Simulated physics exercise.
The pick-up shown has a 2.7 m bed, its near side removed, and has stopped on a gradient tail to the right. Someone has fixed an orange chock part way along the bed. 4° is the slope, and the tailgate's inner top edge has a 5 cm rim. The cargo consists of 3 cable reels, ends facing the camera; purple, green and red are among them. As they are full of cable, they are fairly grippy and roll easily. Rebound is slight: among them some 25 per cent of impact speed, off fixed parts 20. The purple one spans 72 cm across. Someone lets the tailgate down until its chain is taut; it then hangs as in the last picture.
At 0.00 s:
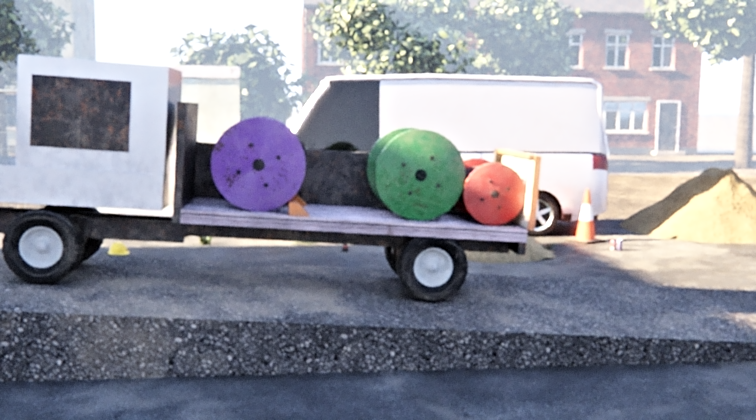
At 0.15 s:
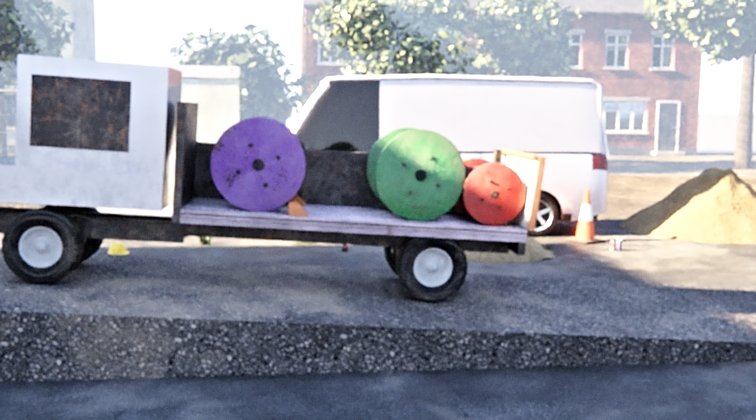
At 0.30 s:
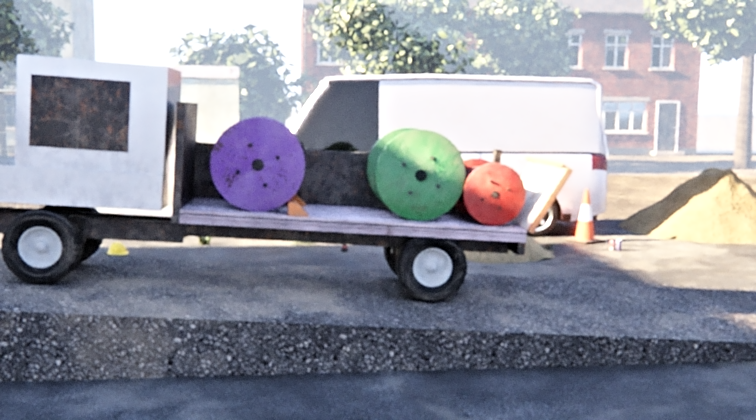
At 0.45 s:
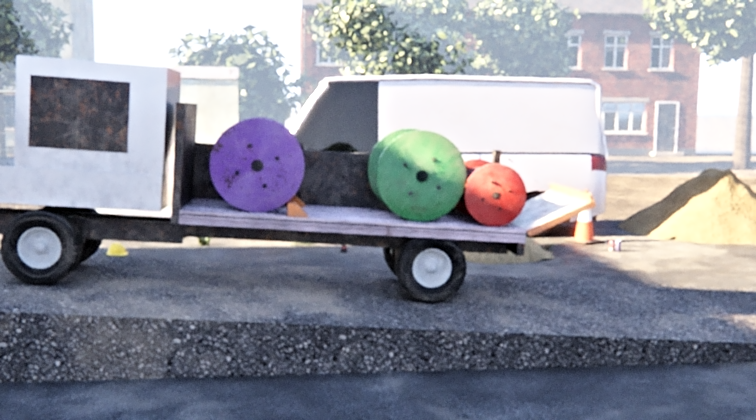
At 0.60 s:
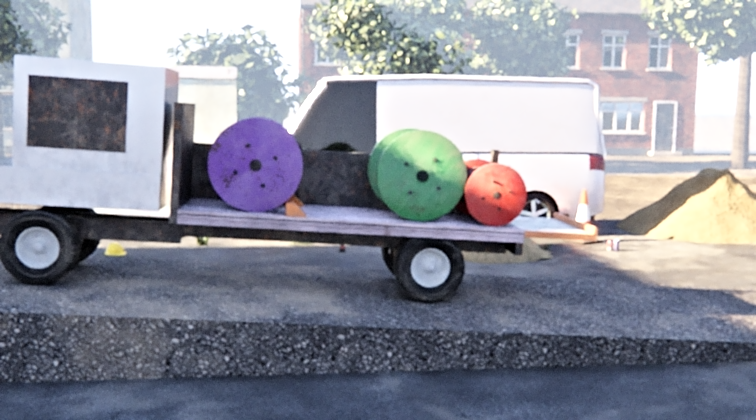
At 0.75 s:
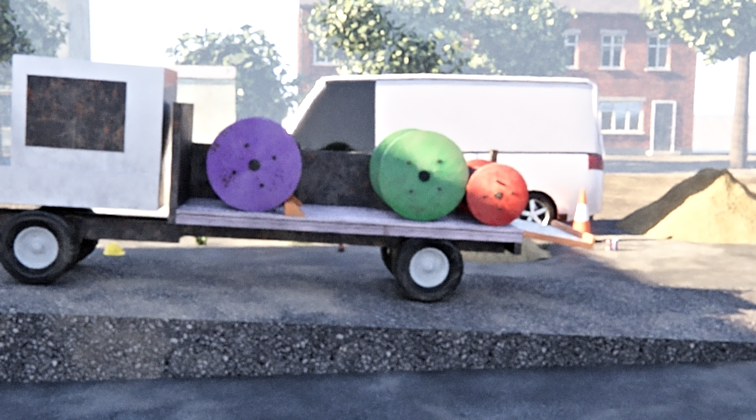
The tailgate at the right end of a flatbed pick-up swings down from upright to slightly below level, while the purple, green and red cable reels on the sloping bed barely move, with a white van parked behind.
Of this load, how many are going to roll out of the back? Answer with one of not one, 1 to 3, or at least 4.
Answer: 1 to 3.
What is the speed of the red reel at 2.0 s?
It's going at around 0.9 m/s.
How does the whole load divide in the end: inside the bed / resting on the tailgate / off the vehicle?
1, 0 and 2.
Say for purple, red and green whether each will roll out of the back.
Purple is stopped; red escapes; green escapes.
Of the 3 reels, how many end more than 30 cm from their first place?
In total, 2.
Then, 2.0 s in, purple is on the bed, 210 cm short of the hinge; green is on the bed, 35 cm short of the hinge, rolling right; red is on the gate, 30 cm past the hinge, rolling right; 0 gone off the back.
Then, 3.5 s in, green is dropping off the gate; red is off the vehicle; still the same for purple; 2 gone off the back.
In the end (6.0 s), purple is on the bed, 210 cm short of the hinge; green is out on the ground; red is off the vehicle; 2 gone off the back.
